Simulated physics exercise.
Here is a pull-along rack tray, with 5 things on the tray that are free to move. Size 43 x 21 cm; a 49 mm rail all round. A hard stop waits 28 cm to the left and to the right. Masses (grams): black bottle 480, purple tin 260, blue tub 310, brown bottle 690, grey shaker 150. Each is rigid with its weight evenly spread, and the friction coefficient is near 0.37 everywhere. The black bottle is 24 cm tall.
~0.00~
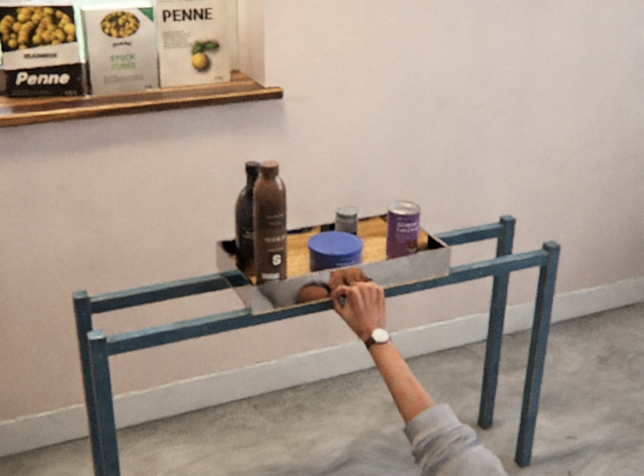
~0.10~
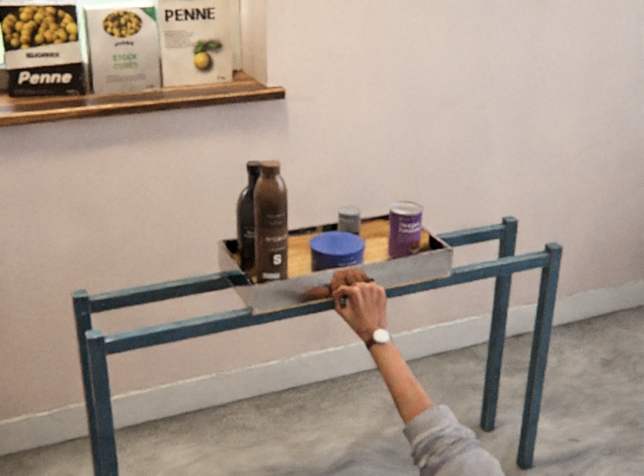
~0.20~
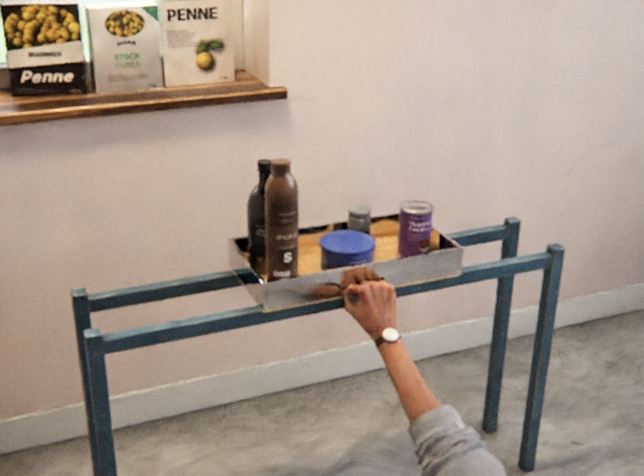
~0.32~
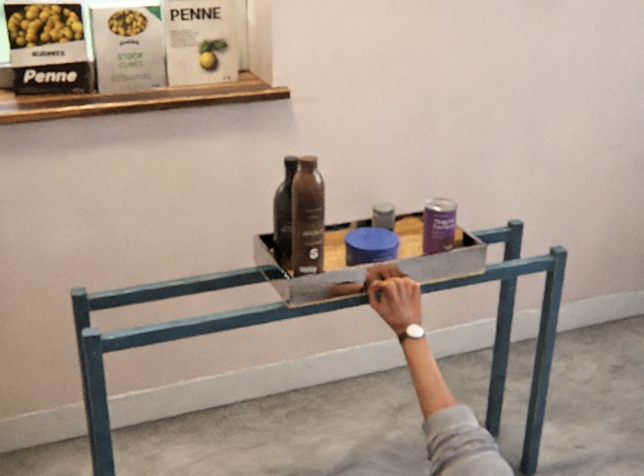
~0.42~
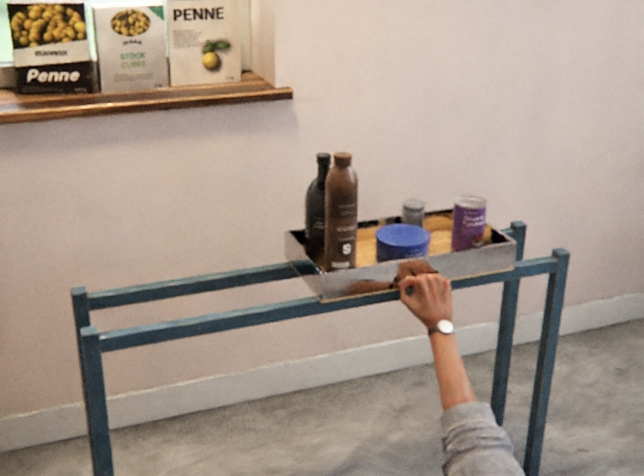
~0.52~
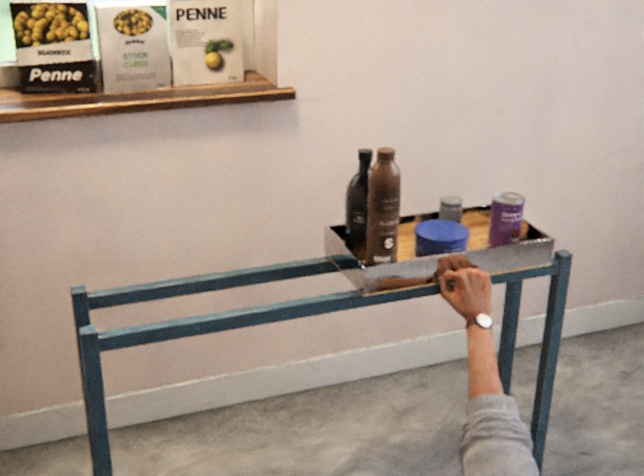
In a plain room with a pale pink wall and grey floor, seen from slightly above and in front, a blue metal rack stands below a wooden shelf of pasta boxes at upper left. On its rails sits a shallow tray holding black and brown bottles at left, a blue tub, a grey shaker and a purple tin at right. A watch-wearing hand grips the tray's front edge, barely moving it at first, then pulls it steadily rightward with its items upright, while the view stays almost still.
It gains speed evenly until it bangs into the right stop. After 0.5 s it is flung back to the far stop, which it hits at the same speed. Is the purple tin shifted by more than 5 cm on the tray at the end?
The purple tin gets shifted.
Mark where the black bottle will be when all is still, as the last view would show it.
At about (115, 235).
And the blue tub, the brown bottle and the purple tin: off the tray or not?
The blue tub ends on the tray; the brown bottle ends off the tray; the purple tin ends on the tray.
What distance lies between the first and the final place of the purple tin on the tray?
Some 12 cm.
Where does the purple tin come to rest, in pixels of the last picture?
Around (223, 262).
By 1.12 s, tray 28 cm right; brown bottle now off the tray; purple tin 2 cm from its spot near (526, 218); black bottle 14 cm from its spot.
By 1.92 s, tray 9 cm left; purple tin 2 cm from its spot near (374, 240); black bottle 14 cm from its spot; grey shaker 10 cm from its spot.
When it is over (2.7 s), off the tray, brown bottle; not toppled but over 5 cm from the start, purple tin and blue tub; the other 2 within 5 cm of the start. In the last view, purple tin near (223, 262).
